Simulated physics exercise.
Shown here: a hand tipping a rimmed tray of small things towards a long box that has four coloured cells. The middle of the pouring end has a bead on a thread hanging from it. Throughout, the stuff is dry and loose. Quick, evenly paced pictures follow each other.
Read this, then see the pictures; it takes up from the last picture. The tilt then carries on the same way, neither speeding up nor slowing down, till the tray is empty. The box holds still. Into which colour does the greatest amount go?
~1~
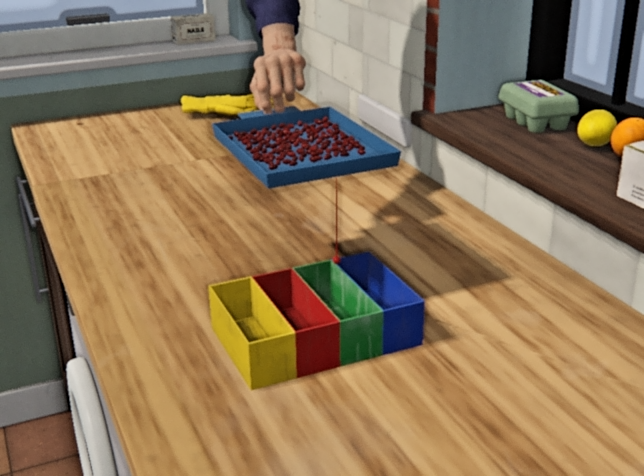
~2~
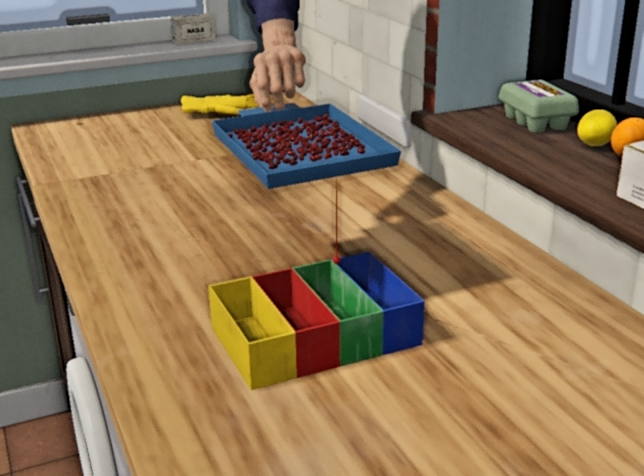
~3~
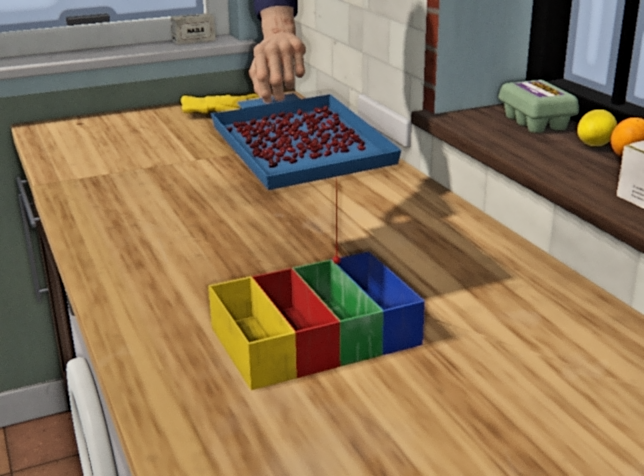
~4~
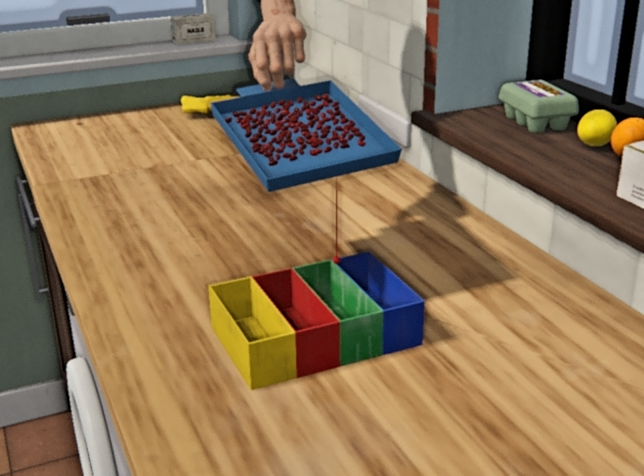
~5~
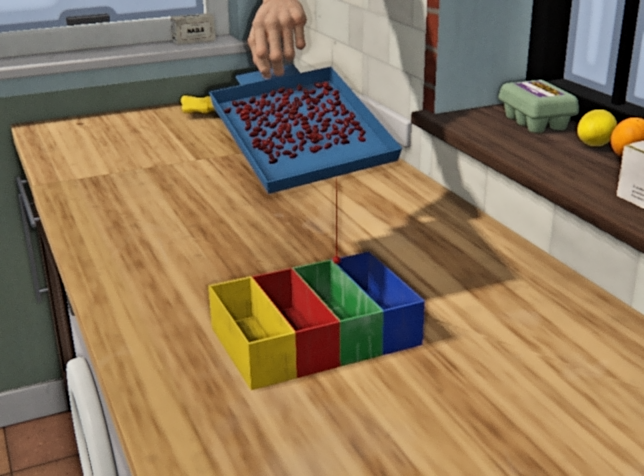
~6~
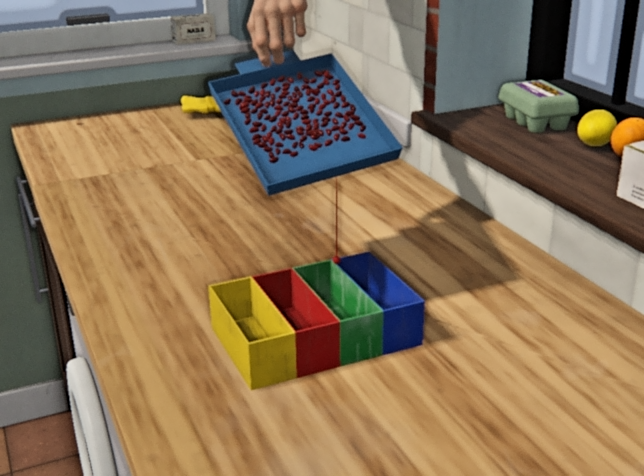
The greatest amount goes into red.
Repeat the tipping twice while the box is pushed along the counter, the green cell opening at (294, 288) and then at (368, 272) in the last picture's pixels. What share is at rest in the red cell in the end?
Around 10 % followed by around 30 %.
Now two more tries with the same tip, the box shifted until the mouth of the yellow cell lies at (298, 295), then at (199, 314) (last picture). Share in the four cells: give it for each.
First case 90 in a hundred, second case 90 in a hundred.
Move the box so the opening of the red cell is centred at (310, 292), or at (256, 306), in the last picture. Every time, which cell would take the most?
Case A: The red cell; case B: The cell in green.
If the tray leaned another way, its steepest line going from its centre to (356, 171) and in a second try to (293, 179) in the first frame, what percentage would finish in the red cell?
Around 0 per cent first, around 70 per cent next.
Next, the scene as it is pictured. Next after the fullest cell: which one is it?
The answer is that green cell.
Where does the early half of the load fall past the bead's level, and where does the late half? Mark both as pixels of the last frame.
Earlier half at (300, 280), later half at (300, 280).
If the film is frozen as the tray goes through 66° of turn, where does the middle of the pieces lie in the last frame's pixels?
I'd mark it close to (302, 160).
Soon after the last picture, tray tipped steeply; nearly all on the tray; a stray few in the red cell; a stray few falling or outside the box.
A little later, tray tipped past a quarter turn; most on the tray; a small part in the red cell; a stray few in the green cell; a stray few in the yellow cell; a stray few falling or outside the box.
Later still, tray tipped past a quarter turn; about half in the red cell; about a third in the green cell; a small part in the blue cell; a small part in the yellow cell; a stray few falling or outside the box.
At rest, tray tipped past a quarter turn; about half in the red cell; about a third in the green cell; a small part in the blue cell; a small part in the yellow cell; a stray few outside the box.
